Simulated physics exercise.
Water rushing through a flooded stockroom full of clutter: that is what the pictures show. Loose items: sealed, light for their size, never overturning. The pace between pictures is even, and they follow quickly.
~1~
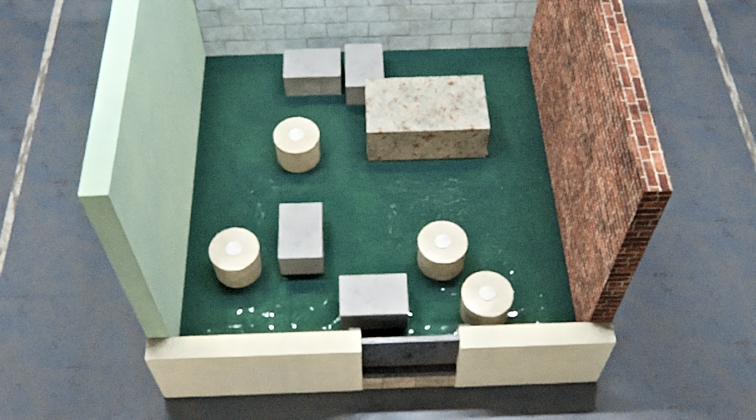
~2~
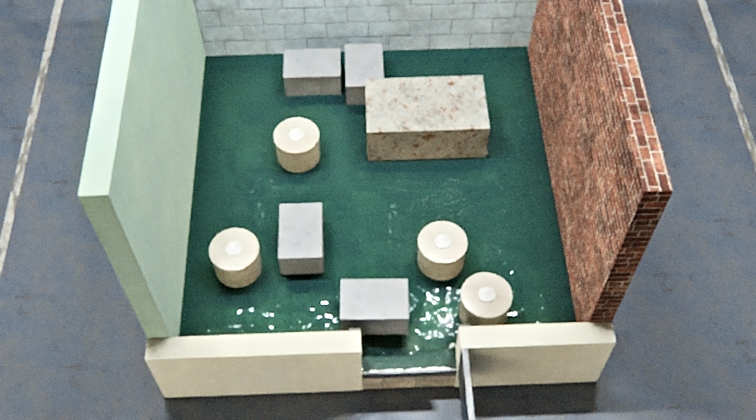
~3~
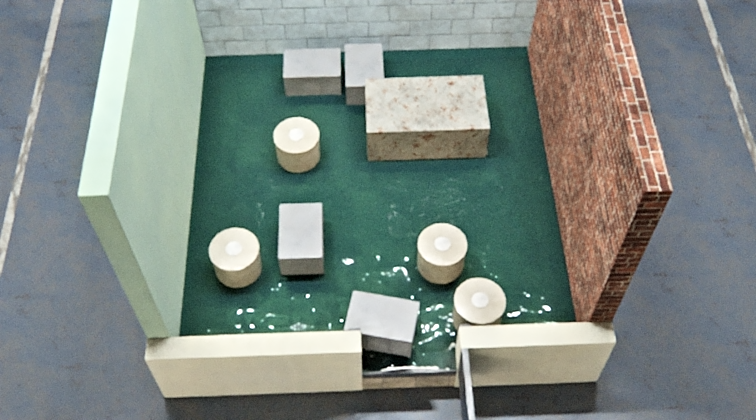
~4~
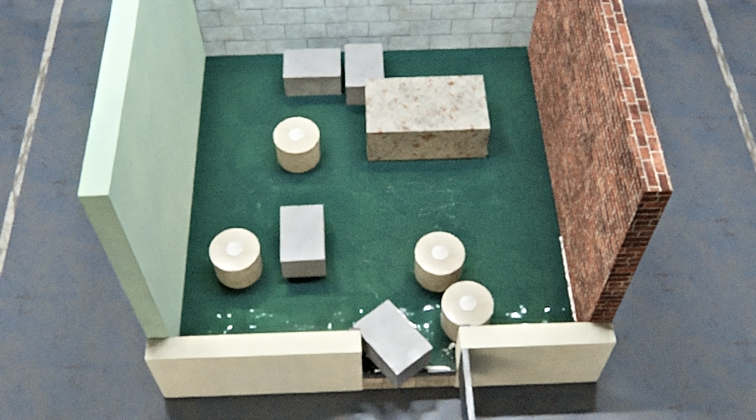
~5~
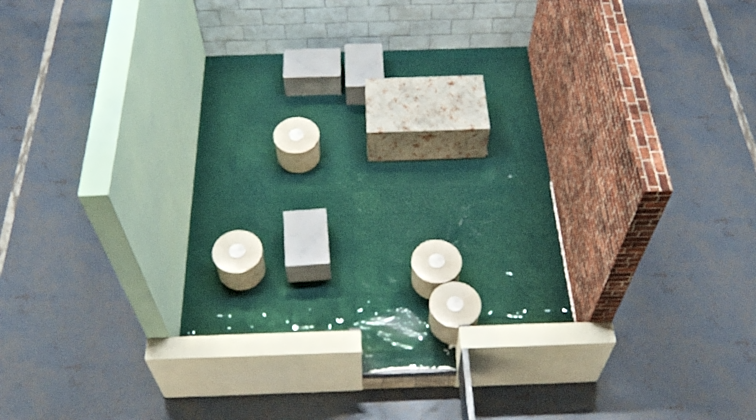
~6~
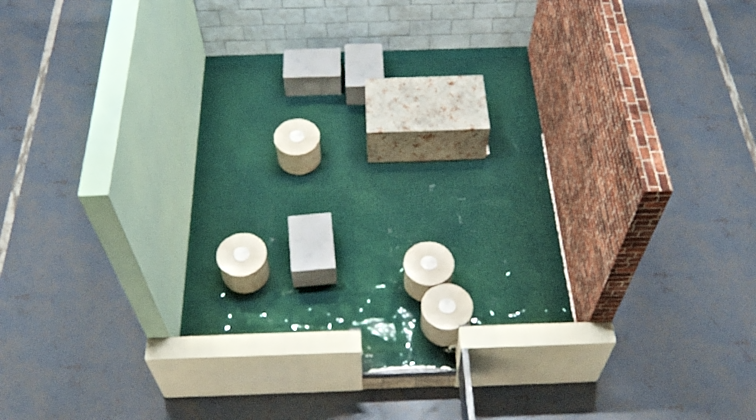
In a walled room with a flooded green floor, a gate at the front opened and a grey block turned and slipped out through the gap, while two round tubs drifted slightly toward it.
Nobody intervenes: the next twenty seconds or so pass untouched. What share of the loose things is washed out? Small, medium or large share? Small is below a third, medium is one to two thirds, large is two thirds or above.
A large share.
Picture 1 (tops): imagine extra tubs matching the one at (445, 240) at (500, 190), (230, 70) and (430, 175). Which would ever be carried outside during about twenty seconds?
Going through them one by one: Escaped / remained / escaped.
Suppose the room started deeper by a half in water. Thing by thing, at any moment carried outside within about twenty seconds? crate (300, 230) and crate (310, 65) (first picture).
So, for the first: Escapes the room, and for the second: Held back.
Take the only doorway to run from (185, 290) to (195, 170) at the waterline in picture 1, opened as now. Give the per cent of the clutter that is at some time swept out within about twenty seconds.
90 %.
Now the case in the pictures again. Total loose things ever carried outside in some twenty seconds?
That works out to 6.
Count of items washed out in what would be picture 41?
The number I arrive at is 5.
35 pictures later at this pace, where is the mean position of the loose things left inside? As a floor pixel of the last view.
It lands somewhere near (337, 180).
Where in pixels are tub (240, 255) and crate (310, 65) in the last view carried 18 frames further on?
Approximately (310, 300), then (297, 85).
A moment on, 2 of 8 are out; 6 afloat.
Next, 4 of 8 are out; 4 afloat.
Later, 5 of 8 are out; 3 afloat.
In the end, 6 of 8 are out; 2 afloat.
